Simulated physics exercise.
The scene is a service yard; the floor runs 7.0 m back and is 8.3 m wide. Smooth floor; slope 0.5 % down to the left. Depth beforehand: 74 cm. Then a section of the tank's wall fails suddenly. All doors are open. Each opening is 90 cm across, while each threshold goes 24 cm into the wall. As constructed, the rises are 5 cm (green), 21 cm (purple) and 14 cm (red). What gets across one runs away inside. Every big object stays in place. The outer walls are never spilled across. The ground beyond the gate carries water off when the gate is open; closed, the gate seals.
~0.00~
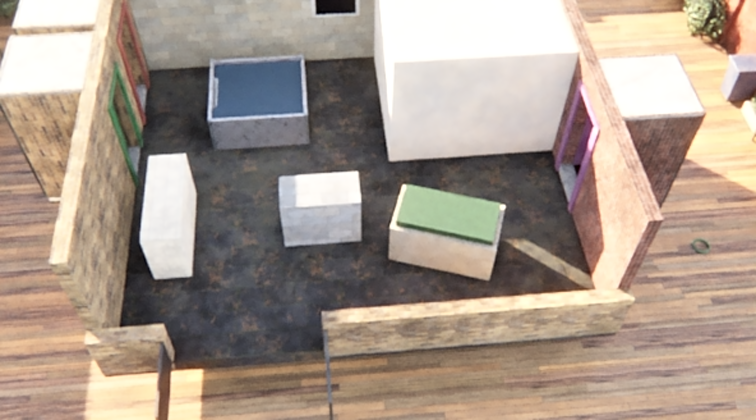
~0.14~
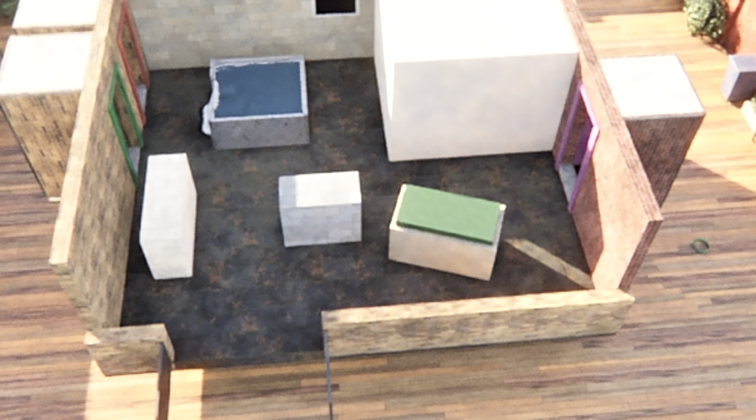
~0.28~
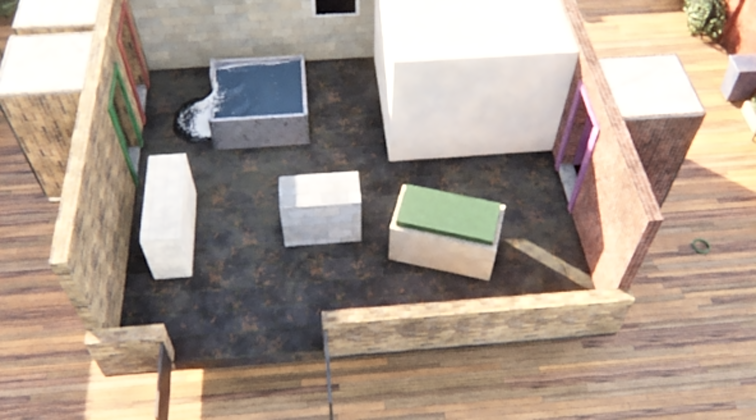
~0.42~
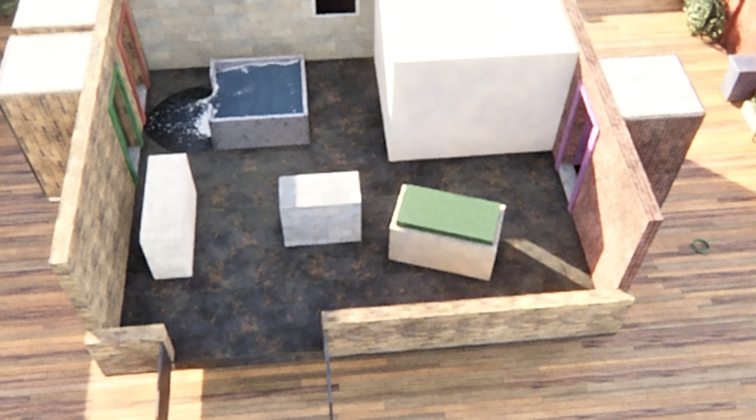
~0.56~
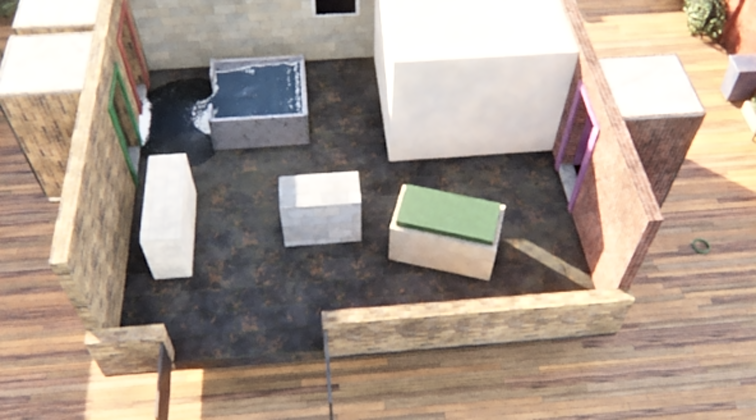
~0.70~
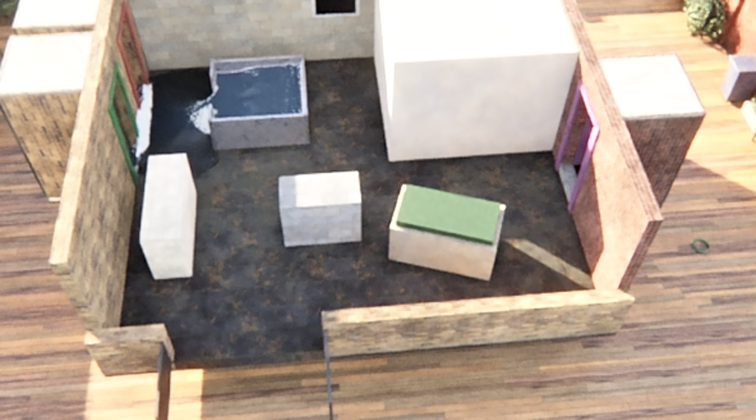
Water pouring from the left side of a grey tank, spreading across the dark yard floor to the wall by the red door.
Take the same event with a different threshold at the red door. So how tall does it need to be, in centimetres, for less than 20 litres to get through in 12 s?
It would need to be around 32 cm tall.
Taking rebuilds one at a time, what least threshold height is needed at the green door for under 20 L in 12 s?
For green, a step near 20 cm.
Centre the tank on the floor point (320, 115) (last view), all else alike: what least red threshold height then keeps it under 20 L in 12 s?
About 23 cm.
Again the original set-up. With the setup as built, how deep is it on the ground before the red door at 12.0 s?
7.0 cm.
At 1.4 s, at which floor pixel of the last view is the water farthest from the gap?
The tip of the flood lies near (131, 232).
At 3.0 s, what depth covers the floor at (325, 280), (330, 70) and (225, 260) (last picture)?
Roughly 0, 3 and 0 cm, in turn.
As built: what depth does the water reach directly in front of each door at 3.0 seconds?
Green door: 13 cm; purple door: 0 cm; red door: 23 cm.
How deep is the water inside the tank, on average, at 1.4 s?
Roughly 49 cm.
After 1.4 s water covers 10 % of the floor, deepest (45 cm) near (150, 74); 34 cm at the red door, 62 litres in over its 14 cm threshold.
After 3.0 s water covers 25 % of the floor, deepest (28 cm) near (117, 354); 23 cm at the red door, 191 litres in over its 14 cm threshold.
After 12.0 s water covers 80 % of the floor, deepest (8 cm) near (117, 354); 7 cm at the red door, 250 litres in over its 14 cm threshold.
At the red door as built, the water arrived by 0.6 s and peaked near 34 cm at 1.6 s.
Run again over the same 12 s with other heights there, 52 litres in over 27 cm, 7 litres over 36.5 cm. The limit of 20 litres is kept from about 32 cm up.
